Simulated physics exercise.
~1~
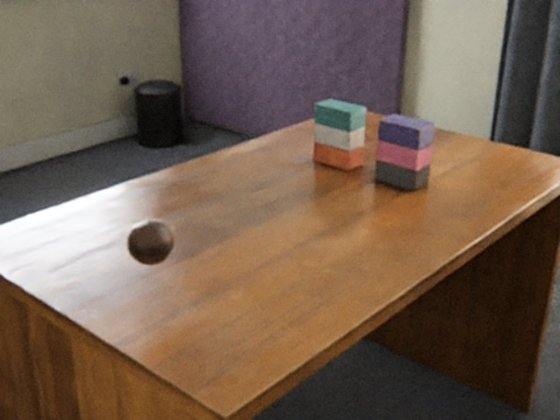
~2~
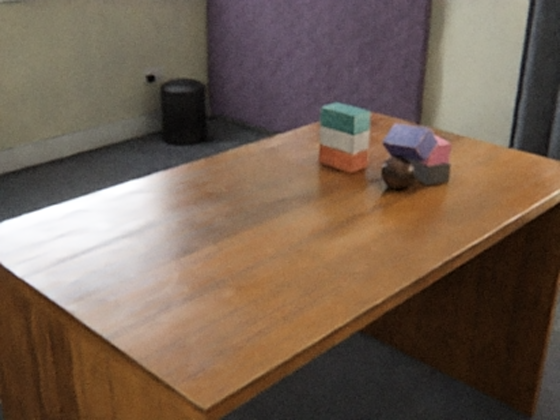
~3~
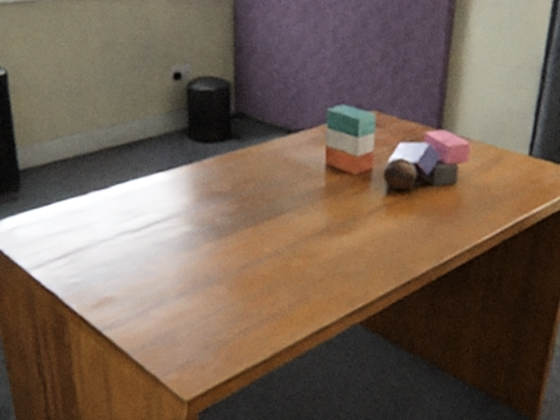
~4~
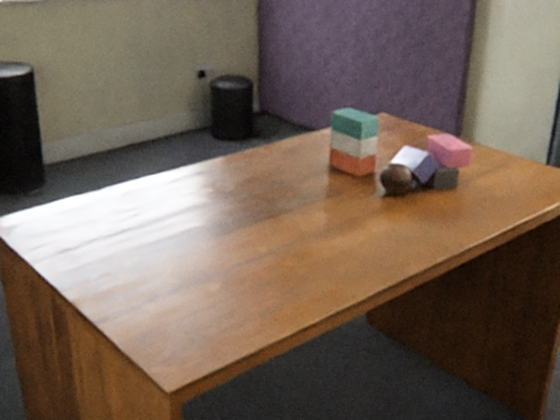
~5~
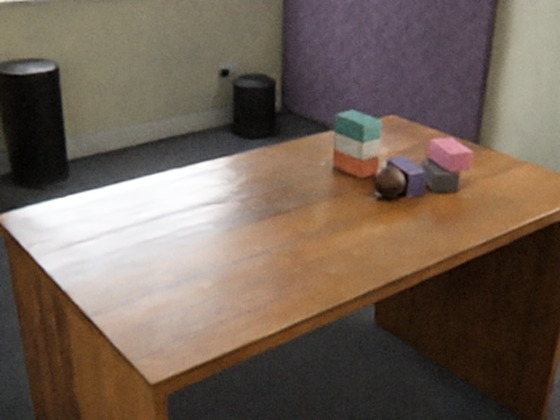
The clip opens on a wooden table holding two short stacks of blocks, one turquoise, white and orange, the other blue, pink and grey, with a brown ball at the left. The ball moves right and reaches the blue, pink and grey stack. That stack breaks up as the pink and grey blocks shift right and the blue block tips down toward the ball. The ball then edges back slightly while the blue block settles onto its side. At the end, the pink block rests over the grey one, and the other stack still stands intact.
